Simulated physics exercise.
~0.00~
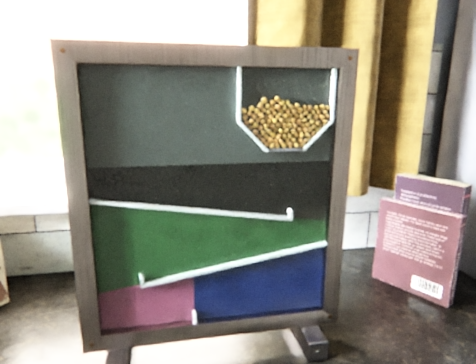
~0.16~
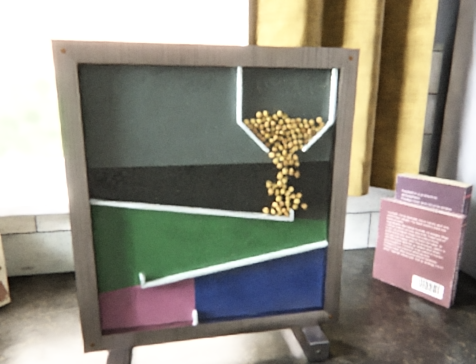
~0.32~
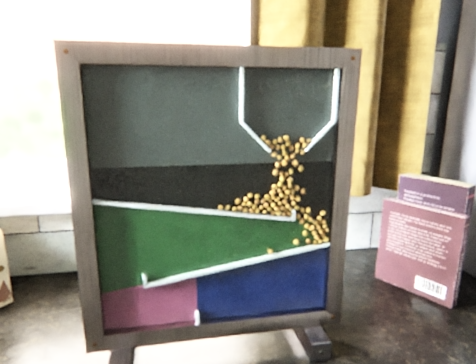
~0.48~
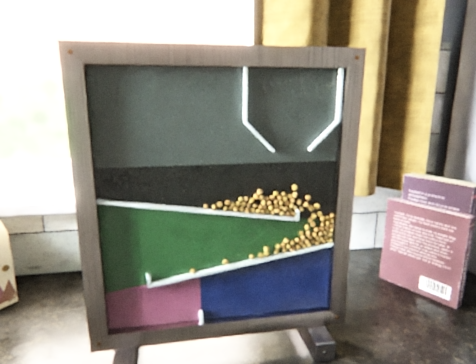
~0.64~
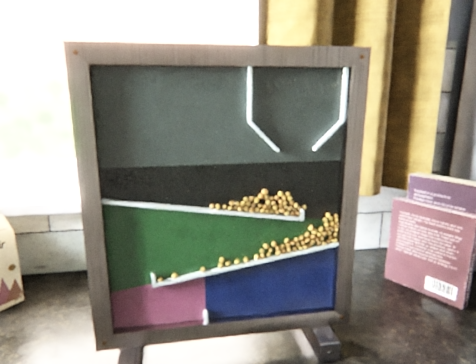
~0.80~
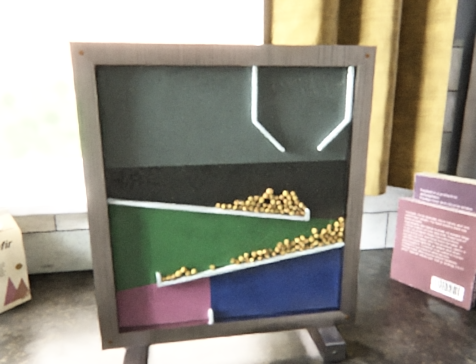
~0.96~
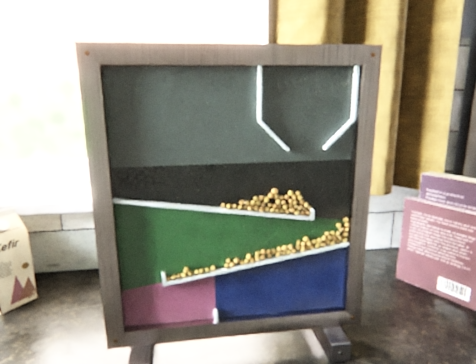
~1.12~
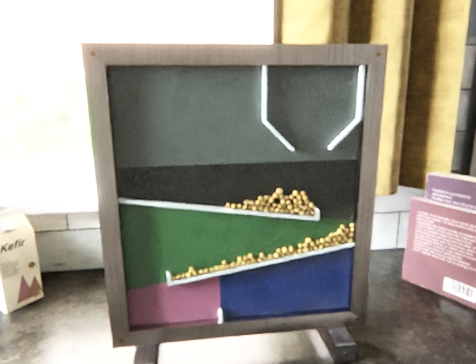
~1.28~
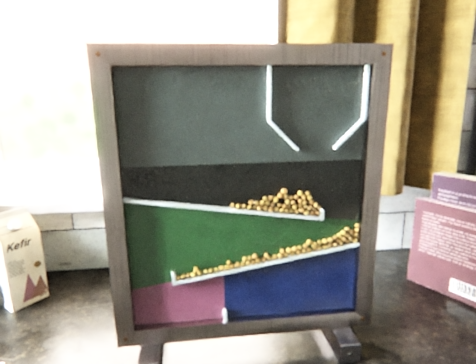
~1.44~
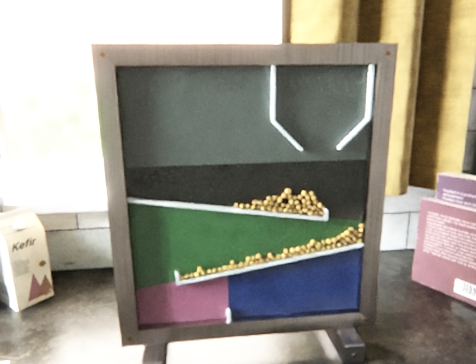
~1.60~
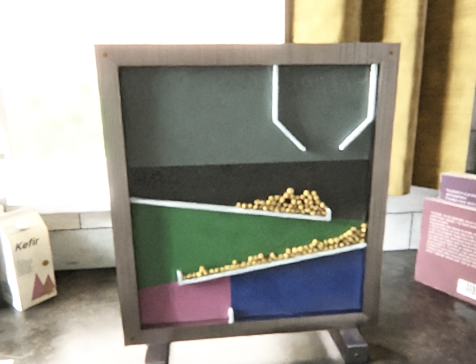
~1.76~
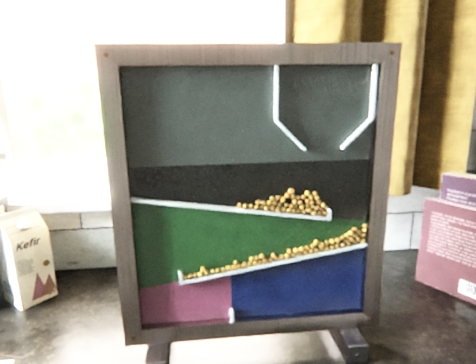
On a dark countertop before a pale backdrop and yellow curtain, golden-brown beads pour from a hopper in a framed panel onto two sloping ledges as the view pans slightly left, then settle in the black and green sections, leaving pink and blue empty.
